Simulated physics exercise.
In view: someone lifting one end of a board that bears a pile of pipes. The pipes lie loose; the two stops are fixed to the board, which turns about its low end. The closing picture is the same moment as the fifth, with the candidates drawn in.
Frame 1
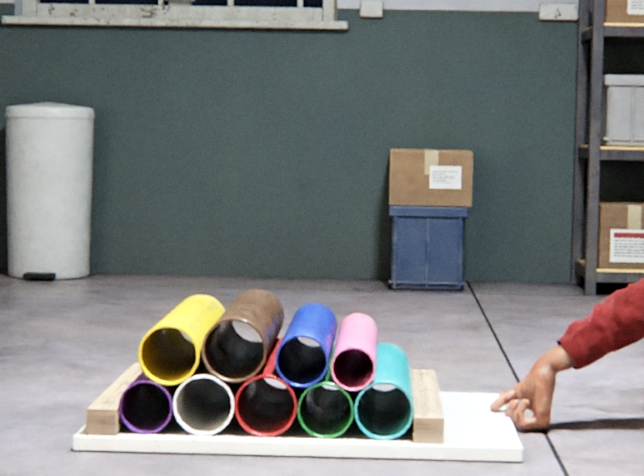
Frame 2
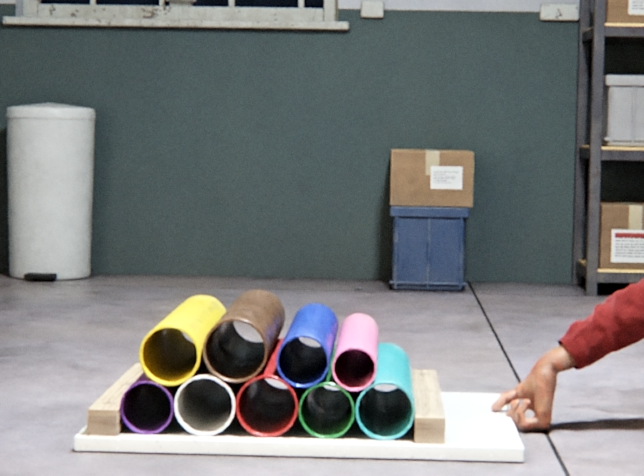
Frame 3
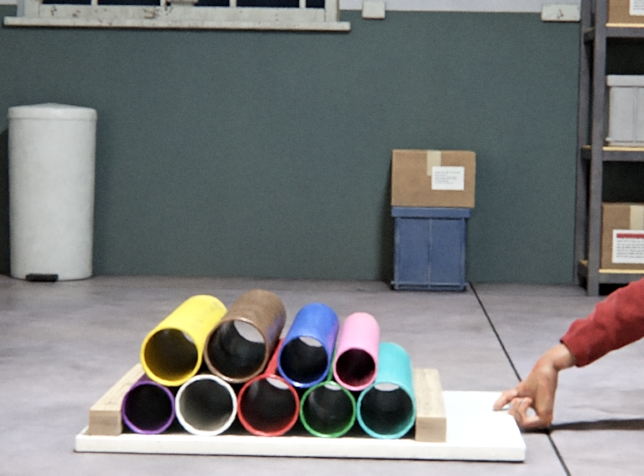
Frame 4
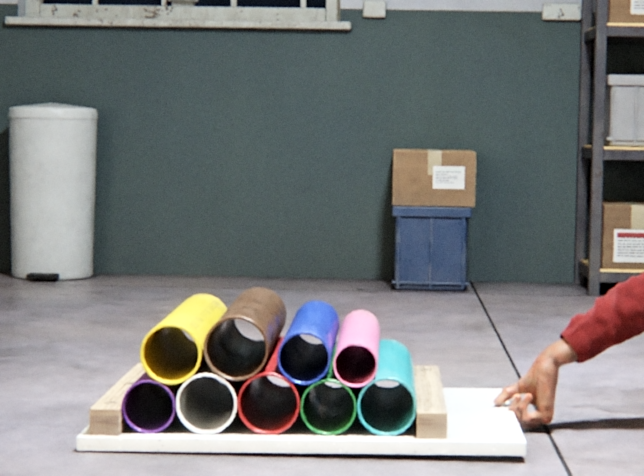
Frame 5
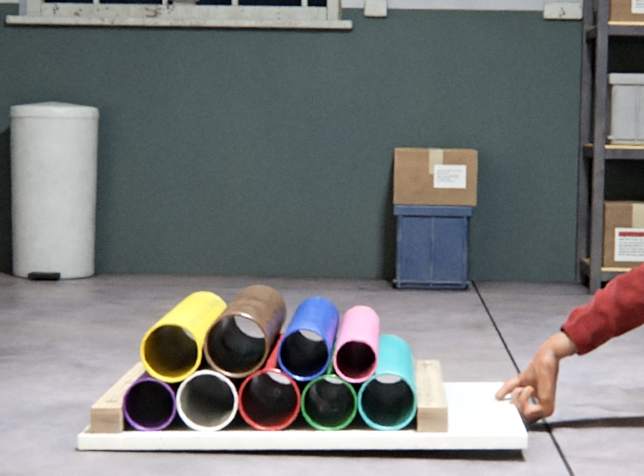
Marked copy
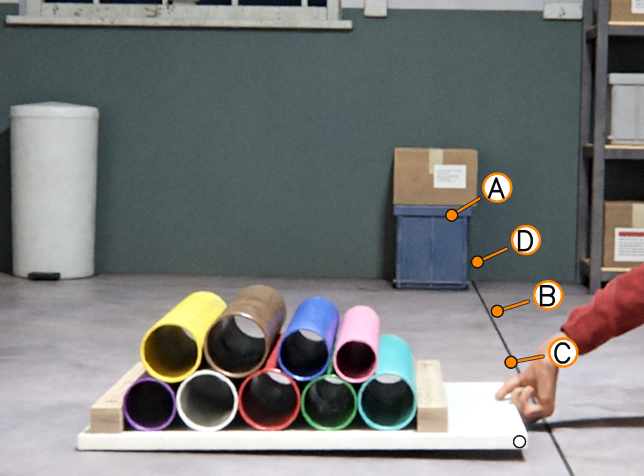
At first, a hand in a red sleeve grips the right end of a white board on a grey floor, where colourful pipes lie stacked in two rows between wooden blocks. The hand then raises that end very slightly, and the pipes keep their places in the pile.
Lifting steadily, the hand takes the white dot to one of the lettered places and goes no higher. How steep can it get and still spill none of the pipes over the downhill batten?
At most to B.
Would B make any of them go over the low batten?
No.
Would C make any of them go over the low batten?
At C: No.
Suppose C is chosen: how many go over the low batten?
With C, none.
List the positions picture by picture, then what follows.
In the first frame, red pipe (266, 406); green pipe (326, 411); turquoise pipe (384, 411).
In the second frame, turquoise pipe (385, 411); brown pipe (235, 351).
In the third frame, board (308, 407); turquoise pipe (386, 410); pink pipe (356, 368); purple pipe (148, 408).
In the fourth frame, board (308, 405); purple pipe (149, 406); white pipe (207, 404).
In the fifth frame, board (309, 401); purple pipe (149, 405); white pipe (207, 401).
On the marked copy, A at (452, 215); B at (497, 311); C at (511, 362); D at (477, 262); the white dot at (519, 442).
Taking B. A third of the way, board at 14°.
Two thirds of the way, board at 19°.
When it is over, board at 19°, none over the low batten.
As for the rest, A two over the low batten (brown, yellow); C none over the low batten; D one over the low batten (yellow).
